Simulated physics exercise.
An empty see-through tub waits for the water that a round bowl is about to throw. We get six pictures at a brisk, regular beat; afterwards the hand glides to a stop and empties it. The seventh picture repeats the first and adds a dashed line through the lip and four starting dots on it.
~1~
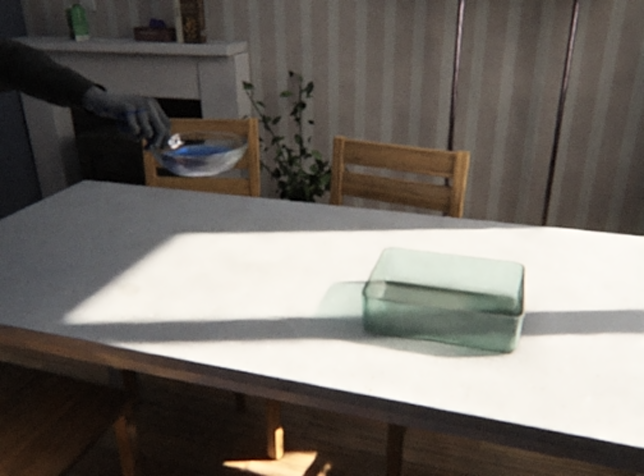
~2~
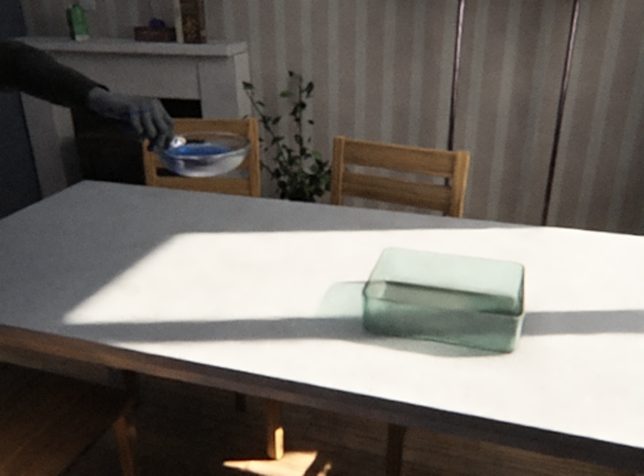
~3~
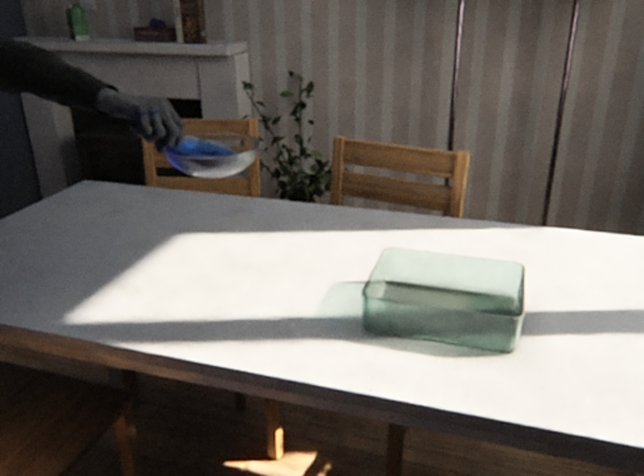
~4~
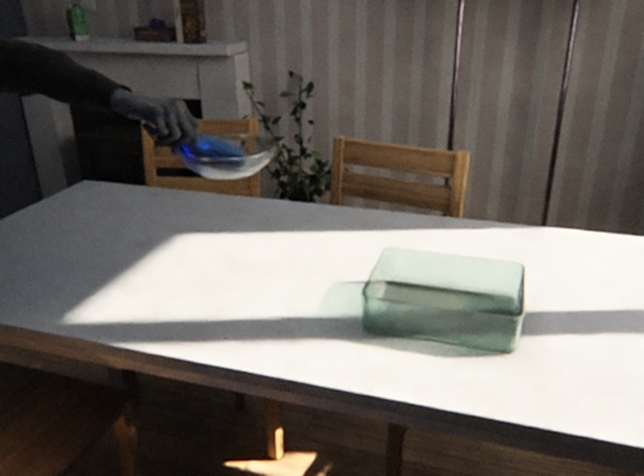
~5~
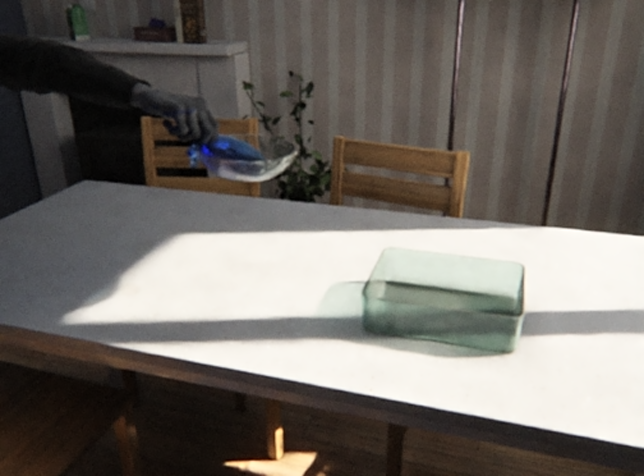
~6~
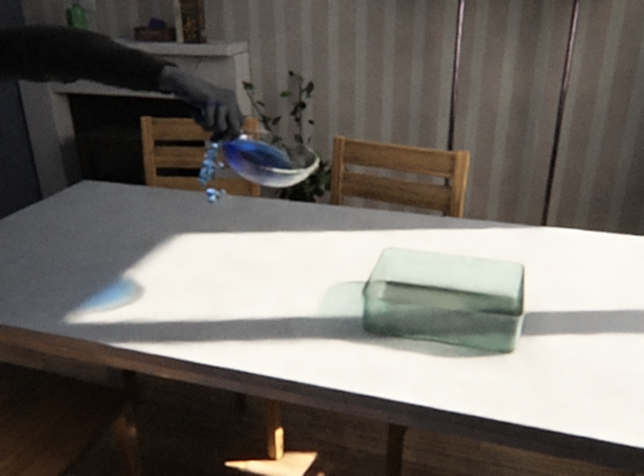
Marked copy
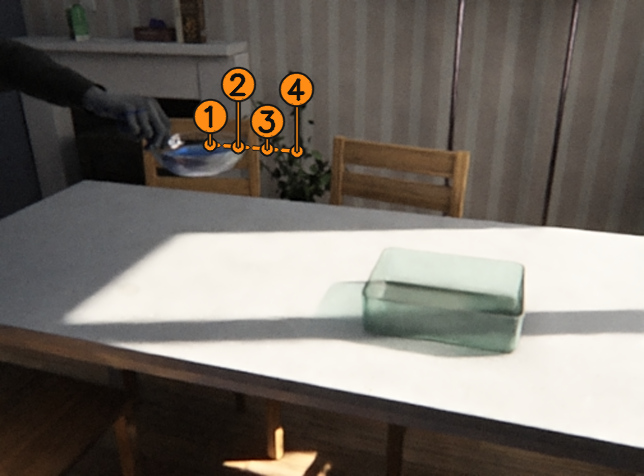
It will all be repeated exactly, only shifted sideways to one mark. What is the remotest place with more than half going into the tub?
Place 1 just does it.
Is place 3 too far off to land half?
No, not at all.
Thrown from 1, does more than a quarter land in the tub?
Yes, it does.
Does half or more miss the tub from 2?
No.
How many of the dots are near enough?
All four.
On the marked copy, 1 at (210, 144); 2 at (238, 146); 3 at (267, 149); 4 at (296, 151).
With 1, about 63 % lands in the tub, 22 % falls short and 15 % goes beside or beyond.
With 2, about 63 % lands in the tub, 13 % falls short and 24 % goes beside or beyond.
With 3, about 67 % lands in the tub, 16 % falls short and 17 % goes beside or beyond.
With 4, about 66 % lands in the tub, 17 % falls short and 18 % goes beside or beyond.
